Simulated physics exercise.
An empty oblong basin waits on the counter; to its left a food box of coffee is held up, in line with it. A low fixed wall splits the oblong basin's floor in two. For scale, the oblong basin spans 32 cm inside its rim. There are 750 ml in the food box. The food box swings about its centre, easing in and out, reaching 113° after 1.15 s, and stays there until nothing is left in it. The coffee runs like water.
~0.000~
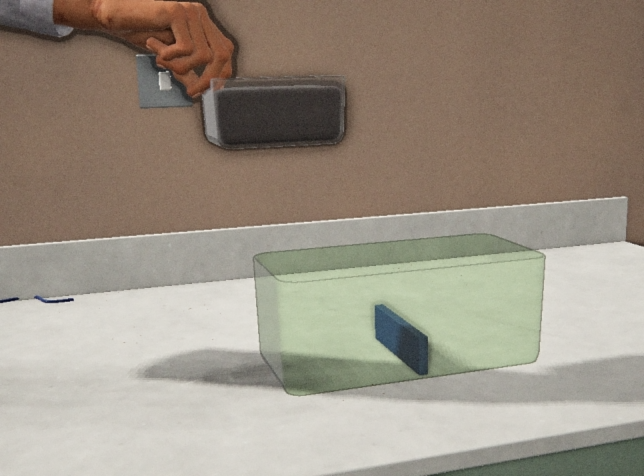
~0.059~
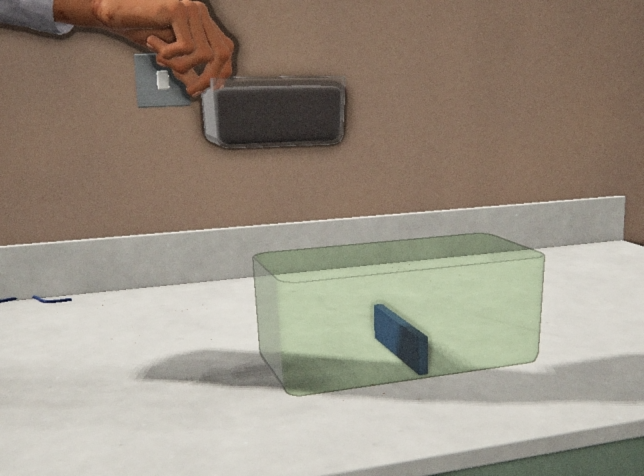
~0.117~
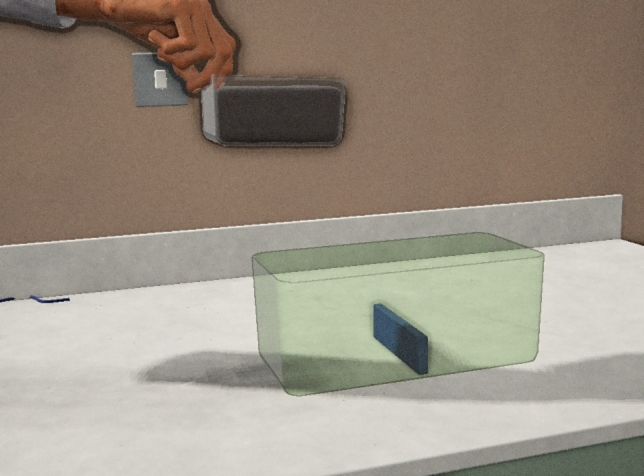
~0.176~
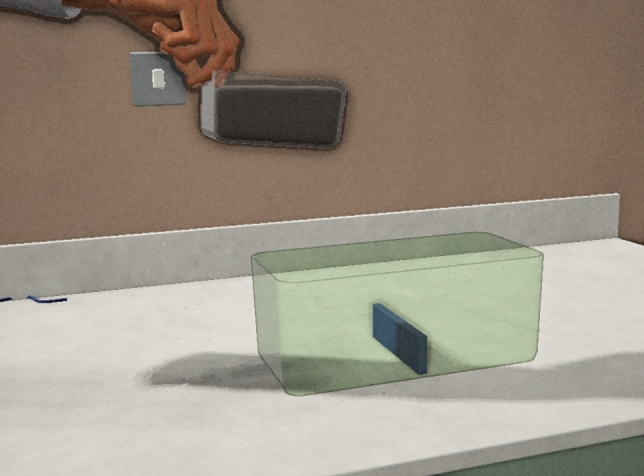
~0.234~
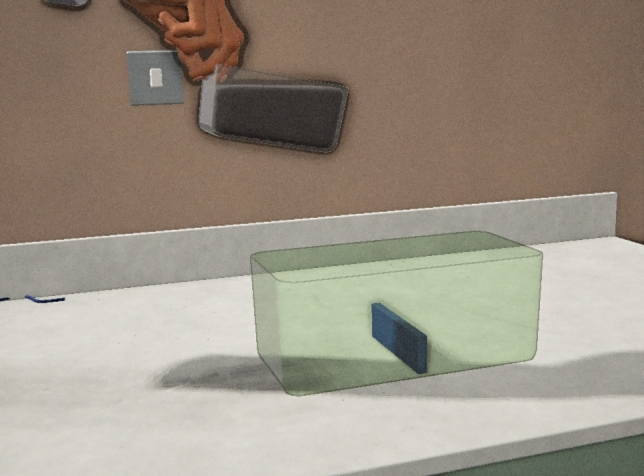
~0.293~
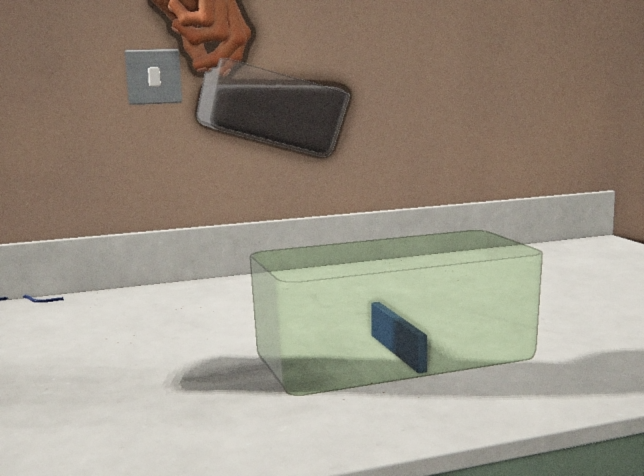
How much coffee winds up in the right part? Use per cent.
About 58 per cent.
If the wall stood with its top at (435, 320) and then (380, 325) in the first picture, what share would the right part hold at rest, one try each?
First 5, then 70 per cent.
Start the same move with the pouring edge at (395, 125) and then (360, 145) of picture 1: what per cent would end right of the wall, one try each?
First 85, then 70 per cent.
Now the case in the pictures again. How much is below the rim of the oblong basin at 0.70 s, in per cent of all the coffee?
Some 24 per cent.
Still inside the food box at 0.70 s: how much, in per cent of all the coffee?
About 32 per cent.
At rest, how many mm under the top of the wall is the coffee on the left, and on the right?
Some 32 mm on the left and 26 mm on the right.
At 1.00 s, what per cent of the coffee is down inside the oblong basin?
Near 88 in a hundred.
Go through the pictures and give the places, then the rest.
In the first frame, it leans 0°; its right rim is at (332, 78); the coffee meets the walls at (210, 92) and (329, 88); the oblong basin's rim runs from (265, 270) to (517, 246); the wall's top is at (400, 321).
In the second frame, it leans 1°; its right rim is at (332, 79); the coffee meets the walls at (209, 91) and (329, 88).
In the third frame, it leans 3°; its right rim is at (333, 81); the coffee meets the walls at (209, 90) and (329, 88).
In the fourth frame, it leans 6°; its right rim is at (333, 84); the coffee meets the walls at (209, 89) and (329, 89).
In the fifth frame, it leans 11°; its right rim is at (334, 89); the coffee meets the walls at (209, 90) and (330, 89).
In the sixth frame, it leans 17°; its right rim is at (336, 96); the coffee meets the walls at (210, 89) and (334, 89); 1 per cent is over the edge.
By 0.70 s the tilt is 75° and 32 per cent is still to pour, 5 is left of the wall and 20 right of it.
By 1.00 s the tilt is 108° and 4 per cent is still to pour, 30 is left of the wall and 58 right of it.
By 1.31 s the tilt is 113° and 0 per cent is still to pour, 40 is left of the wall and 58 right of it.
By 1.65 s the tilt is 113° and 0 per cent is still to pour, 40 is left of the wall and 58 right of it.
At rest 40 per cent lies left of the wall, 58 right of it and 2 outside.
